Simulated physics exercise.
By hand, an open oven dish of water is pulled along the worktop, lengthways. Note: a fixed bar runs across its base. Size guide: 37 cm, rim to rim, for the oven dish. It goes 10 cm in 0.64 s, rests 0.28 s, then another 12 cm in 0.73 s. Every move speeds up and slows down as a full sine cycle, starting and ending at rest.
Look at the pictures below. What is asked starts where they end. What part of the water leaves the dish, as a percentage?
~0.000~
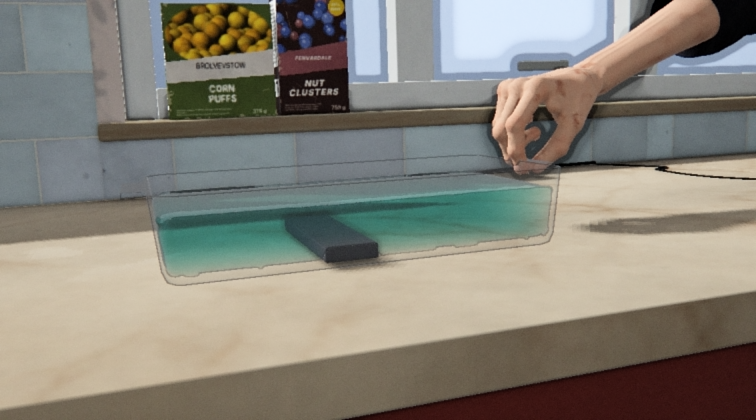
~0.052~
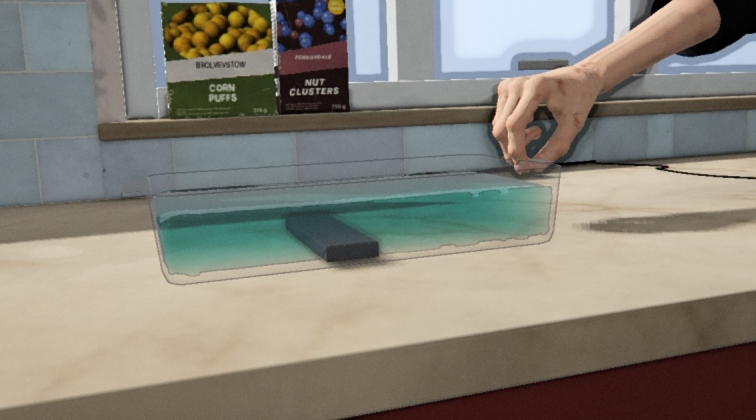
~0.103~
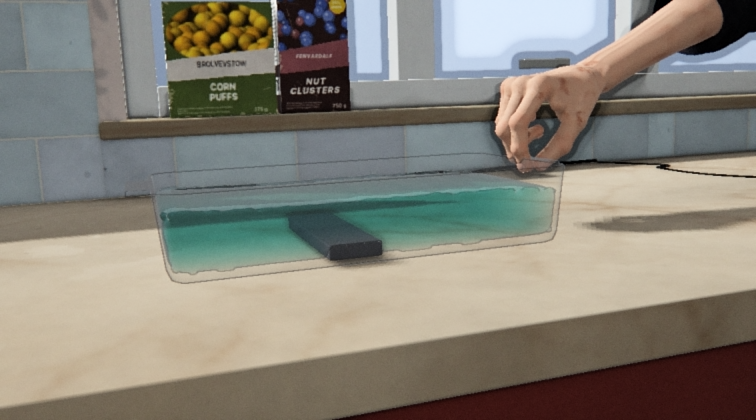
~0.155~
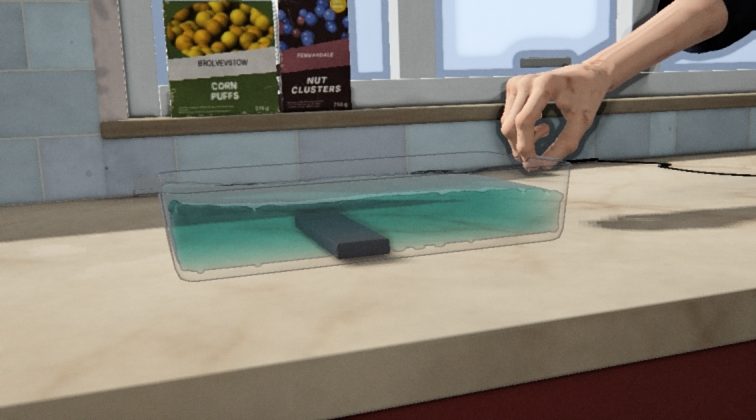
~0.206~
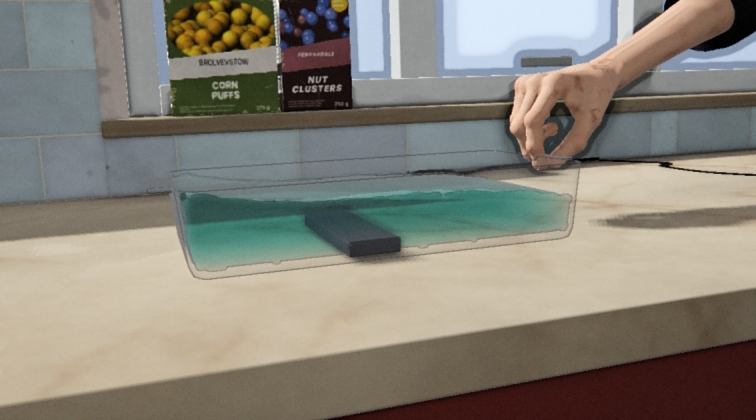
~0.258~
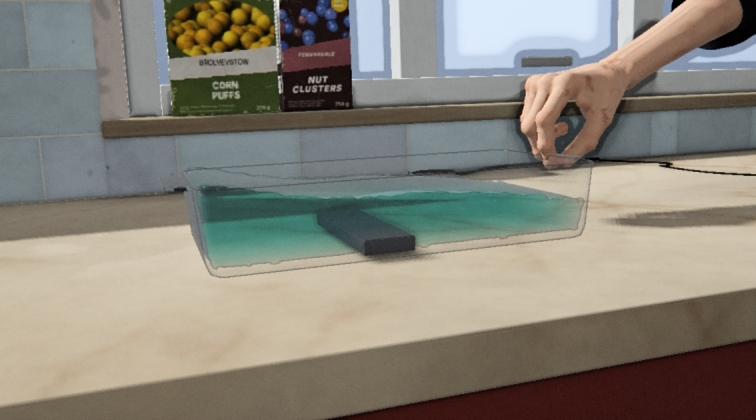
Loss: About 21 percent.
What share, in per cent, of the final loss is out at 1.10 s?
Around 30%.
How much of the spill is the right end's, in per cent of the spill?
Roughly 50 percent.
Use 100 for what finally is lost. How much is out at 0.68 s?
It comes to something like 0 per cent at that moment.
Then, 0.68 s in, it has gone 10 cm; 0 per cent is out over the left end and 0 over the right.
Then, 1.10 s in, it has gone 11 cm; 0 per cent is out over the left end and 5 over the right.
Then, 1.52 s in, it has gone 22 cm; 9 per cent is out over the left end and 5 over the right.
Then, 1.94 s in, it has gone 22 cm; 9 per cent is out over the left end and 10 over the right.
Finally, 21 per cent is out in all, 10 of it over the left end.
